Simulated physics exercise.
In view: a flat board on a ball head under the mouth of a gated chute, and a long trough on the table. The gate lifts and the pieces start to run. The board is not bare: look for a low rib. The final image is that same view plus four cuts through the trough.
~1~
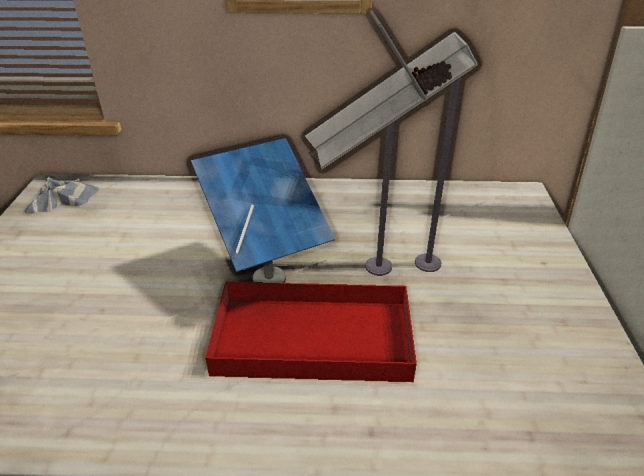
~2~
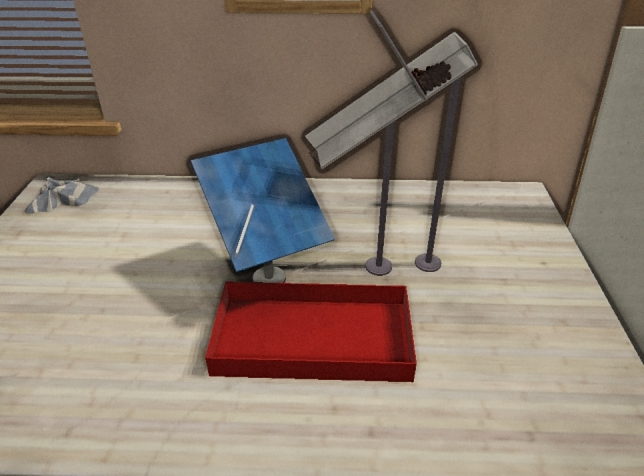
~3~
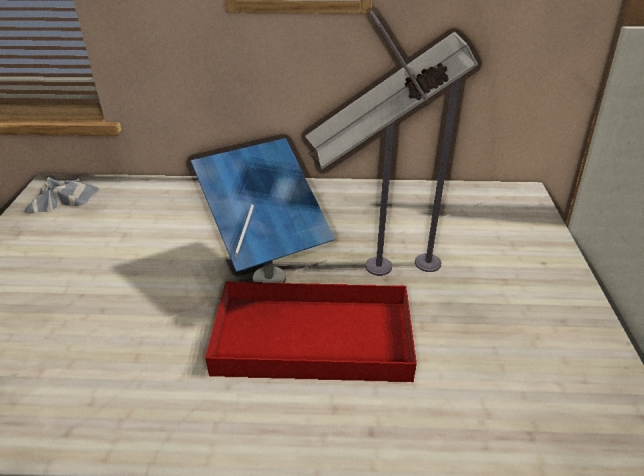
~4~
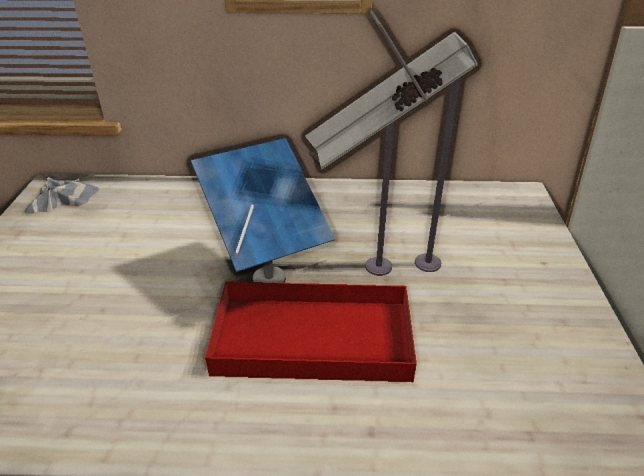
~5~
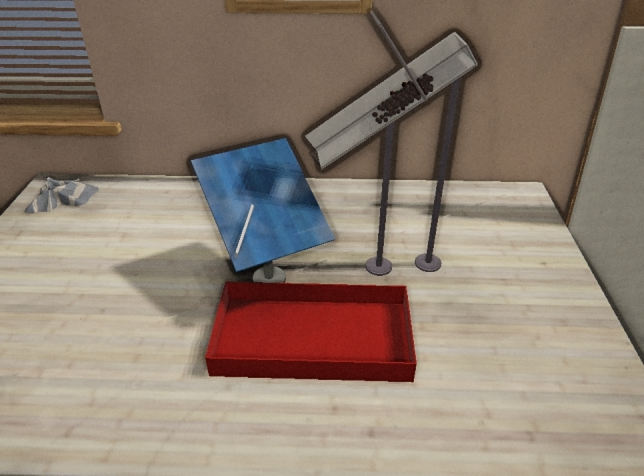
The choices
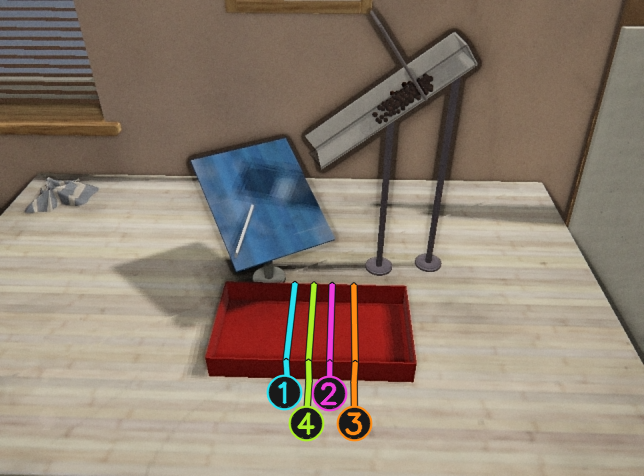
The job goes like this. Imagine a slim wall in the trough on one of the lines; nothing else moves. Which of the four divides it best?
Line 1.
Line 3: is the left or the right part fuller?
Left.
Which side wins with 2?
More lands on the left.
On the marked copy, line 1 crosses the front rim at (286, 360); line 2 crosses the front rim at (329, 361); line 3 crosses the front rim at (355, 362); line 4 crosses the front rim at (308, 360).
For line 1, of what is caught, about two thirds on the left of the divider, about a third on the right.
For line 2, of what is caught, nearly all on the left of the divider, a small part on the right.
For line 3, of what is caught, nearly all on the left of the divider, a stray few on the right.
For line 4, of what is caught, most on the left of the divider, a small part on the right.
